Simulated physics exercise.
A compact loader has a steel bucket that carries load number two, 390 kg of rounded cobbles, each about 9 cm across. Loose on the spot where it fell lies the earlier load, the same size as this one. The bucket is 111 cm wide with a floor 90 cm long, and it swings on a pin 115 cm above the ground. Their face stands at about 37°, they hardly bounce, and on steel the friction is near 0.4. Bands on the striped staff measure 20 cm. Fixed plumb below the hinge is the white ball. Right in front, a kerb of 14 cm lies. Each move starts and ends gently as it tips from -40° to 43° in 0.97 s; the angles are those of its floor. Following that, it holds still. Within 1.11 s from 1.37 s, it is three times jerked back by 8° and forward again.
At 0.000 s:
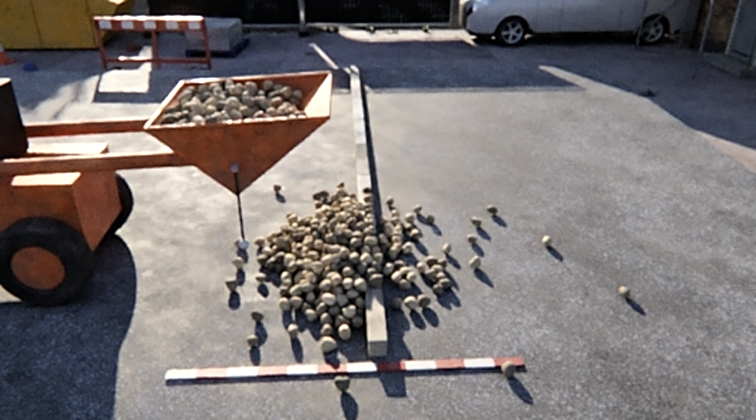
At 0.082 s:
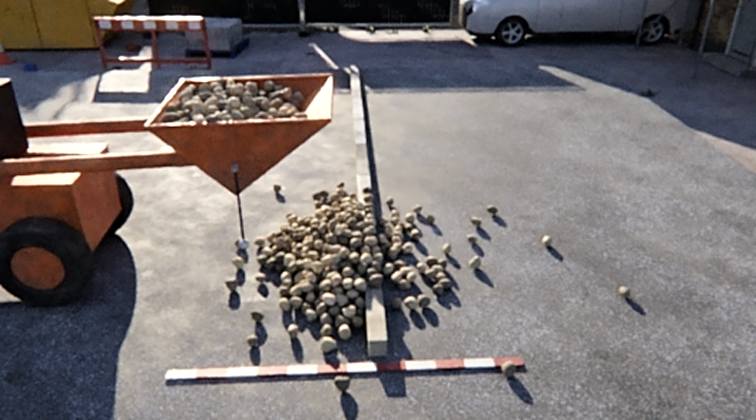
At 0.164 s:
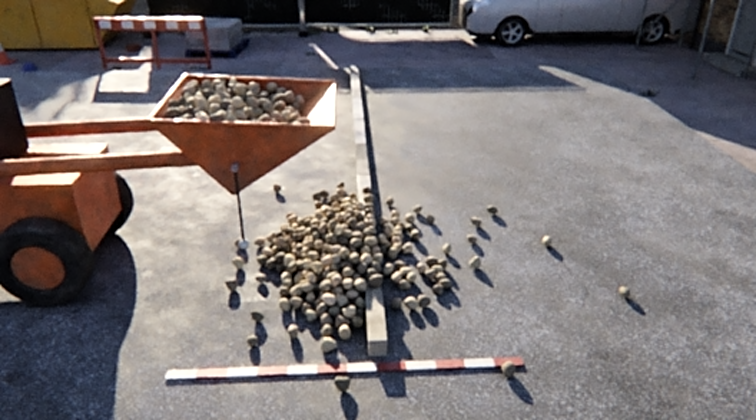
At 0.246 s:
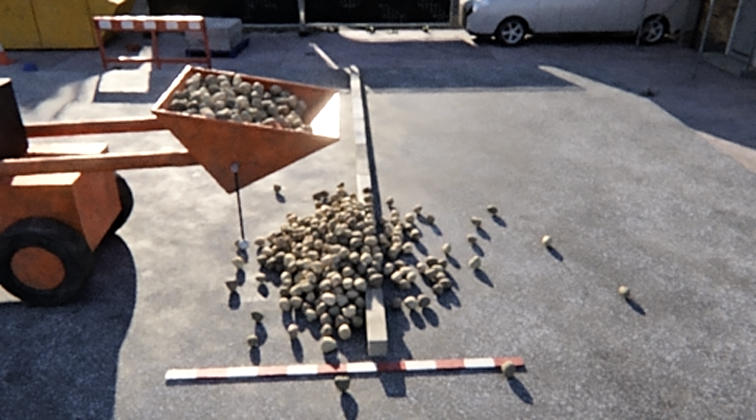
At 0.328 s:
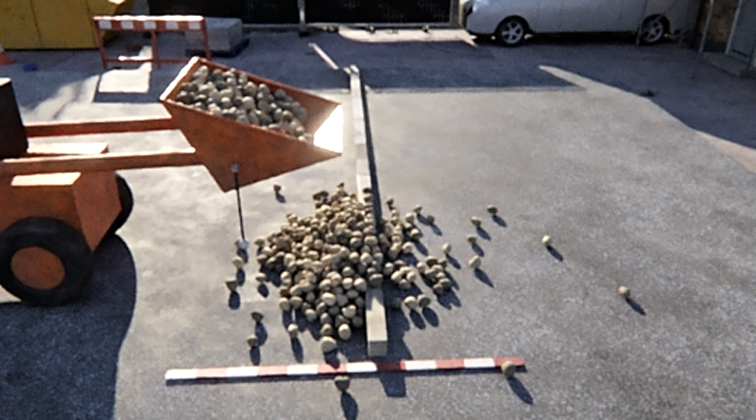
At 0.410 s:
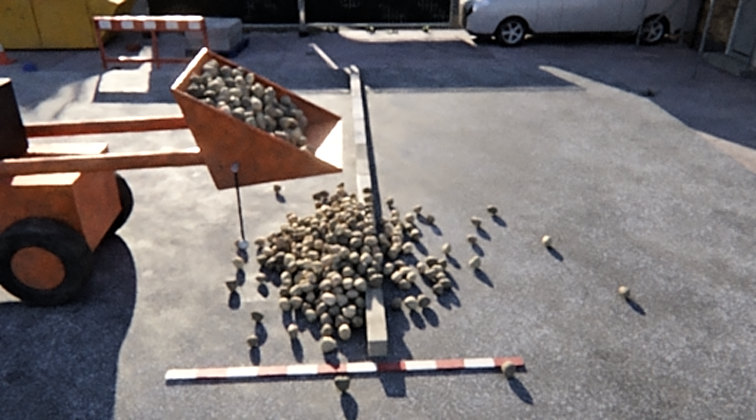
At first, an orange loader holds a bucket heaped with rounded stones above a loose pile lying around a kerb, behind a red-and-white staff. The bucket then gradually tilts forward, its right lip lowering and its back edge rising, while the stones inside shift slightly and the pile below stays still.
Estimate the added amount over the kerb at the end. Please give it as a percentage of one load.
Roughly 45 per cent of a load.
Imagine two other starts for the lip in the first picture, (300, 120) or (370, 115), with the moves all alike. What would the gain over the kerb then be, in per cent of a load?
The first would add around 15 per cent, the second around 85 per cent.
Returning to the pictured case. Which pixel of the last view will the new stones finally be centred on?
I'd put their centre close to (356, 243).
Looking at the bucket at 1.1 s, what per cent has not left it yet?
Around 55 per cent of the load is still inside.
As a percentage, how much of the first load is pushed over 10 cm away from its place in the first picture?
I'd put it at about 15 per cent.
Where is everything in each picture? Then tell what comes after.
In the first frame, lip at (330, 117), floor tilted -40°, highest stones at (228, 94). The earlier load is highest near (346, 228), 28 cm above ground level, 87 % on this side of the kerb, 13 % over the kerb.
In the second frame, the bucket is at -38°, its lip at (331, 120); the top of the load is at (223, 95); the stones move at 0.2 m/s on average.
In the third frame, the bucket is at -34°, its lip at (335, 128); the top of the load is at (206, 92); the stones move at 0.3 m/s on average.
In the fourth frame, the bucket is at -27°, its lip at (339, 140); the top of the load is at (204, 86); the stones move at 0.4 m/s on average.
In the fifth frame, lip at (342, 154), floor tilted -18°, highest stones at (210, 80); the stones move at 0.5 m/s on average.
In the sixth frame, lip at (342, 171), floor tilted -8°, highest stones at (213, 75); the stones move at 0.6 m/s on average.
After 0.7 s the floor is at 30°; in per cent of one load, 100 in the bucket, 87 on this side of the kerb, 13 over the kerb; the foremost stones are at (504, 256).
After 1.1 s the floor is at 43°; in per cent of one load, 57 in the bucket, 130 on this side of the kerb, 13 over the kerb; the foremost stones are at (504, 256).
After 2.9 s the floor is at 43°; in per cent of one load, 0 in the bucket, 143 on this side of the kerb, 57 over the kerb; the foremost stones are at (537, 271).
After 5.7 s the floor is at 43°; in per cent of one load, 0 in the bucket, 143 on this side of the kerb, 57 over the kerb; the foremost stones are at (537, 271). Net gain over the kerb, 45.
